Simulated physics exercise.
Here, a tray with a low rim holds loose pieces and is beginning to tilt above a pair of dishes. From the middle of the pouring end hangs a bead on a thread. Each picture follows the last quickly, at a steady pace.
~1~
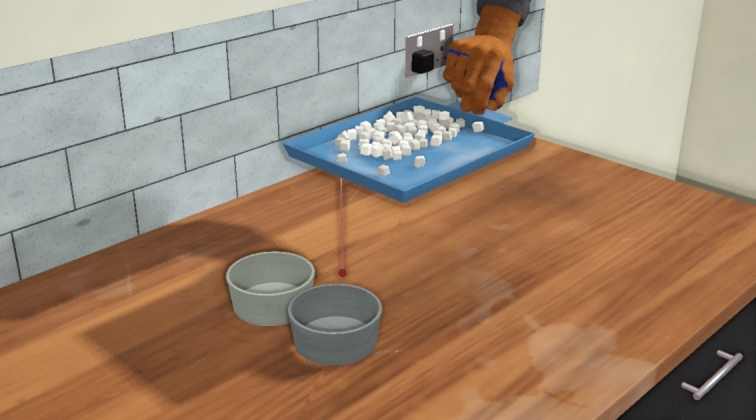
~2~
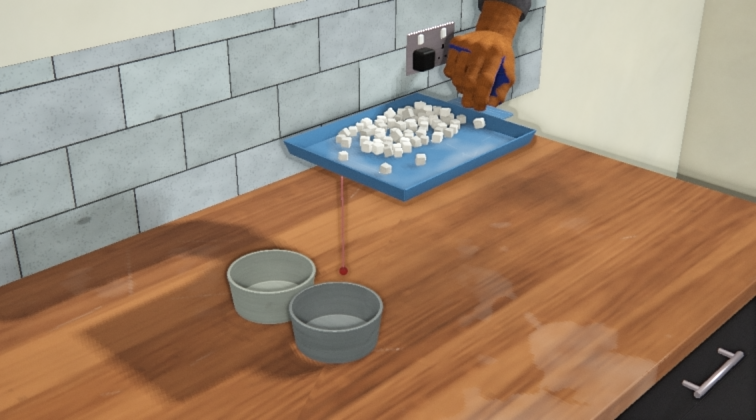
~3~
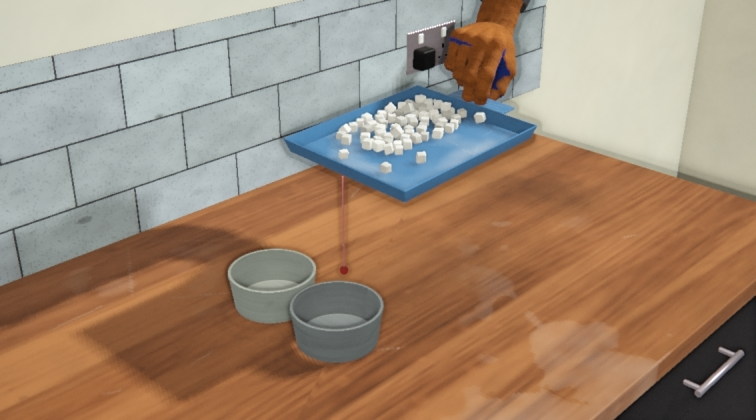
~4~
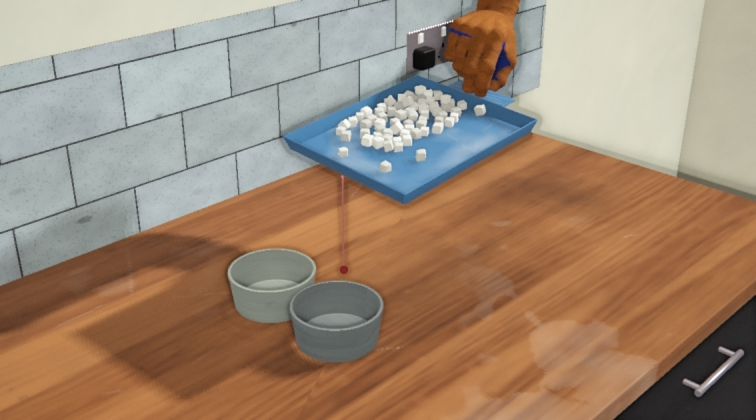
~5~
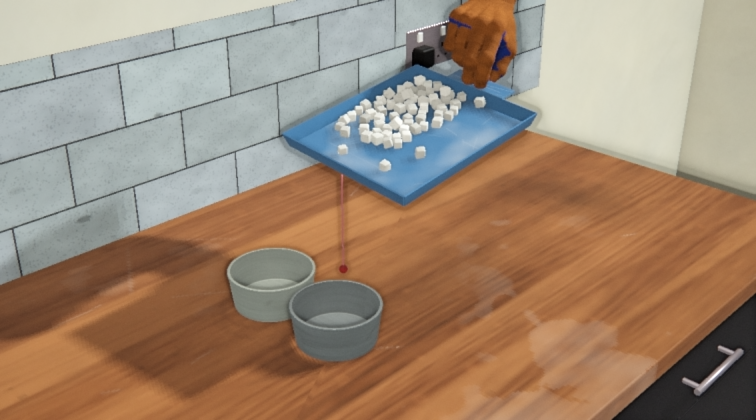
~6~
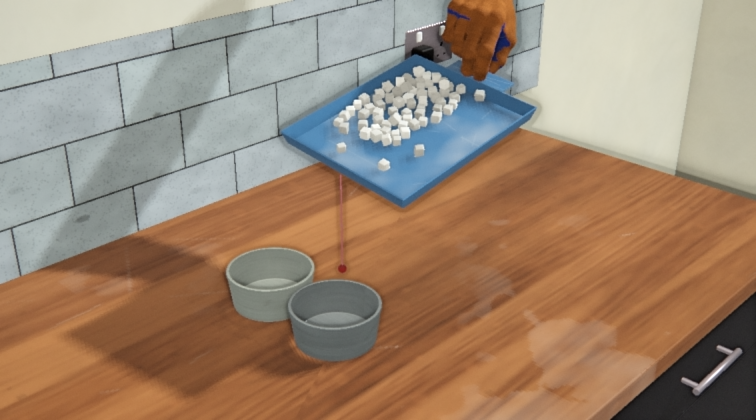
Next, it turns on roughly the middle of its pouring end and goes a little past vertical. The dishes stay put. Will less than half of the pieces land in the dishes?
Yes, only a minority lands there.
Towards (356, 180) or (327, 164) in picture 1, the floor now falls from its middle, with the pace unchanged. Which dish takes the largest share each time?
For the first place it's the right-side dish, for the second the left-side dish.
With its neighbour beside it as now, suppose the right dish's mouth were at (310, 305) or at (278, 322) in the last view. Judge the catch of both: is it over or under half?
With the first shift the pair saves less than a half; with the second, less than a half.
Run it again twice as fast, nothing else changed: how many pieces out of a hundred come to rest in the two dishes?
Estimate: Around 10%.
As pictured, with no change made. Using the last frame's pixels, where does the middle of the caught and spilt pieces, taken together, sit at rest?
Somewhere around (373, 349) in the final view.
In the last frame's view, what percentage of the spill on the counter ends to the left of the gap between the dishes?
Estimate: About 10 per cent.
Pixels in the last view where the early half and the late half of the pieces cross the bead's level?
First part (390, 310), rest (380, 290).
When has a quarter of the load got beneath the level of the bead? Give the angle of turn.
Near 65 degrees.
Soon after the last picture, tray tipped steeply; most on the tray; a stray few in the right dish; a stray few outside both; about a quarter in the air.
A little later, tray tipped right over; about half on the tray; a small part in the right dish; about a third outside both.
Later still, tray tipped past a quarter turn; about a third in the right dish; about two thirds outside both.
At rest, tray tipped past a quarter turn; about a third in the right dish; none in the left dish; about two thirds outside both.
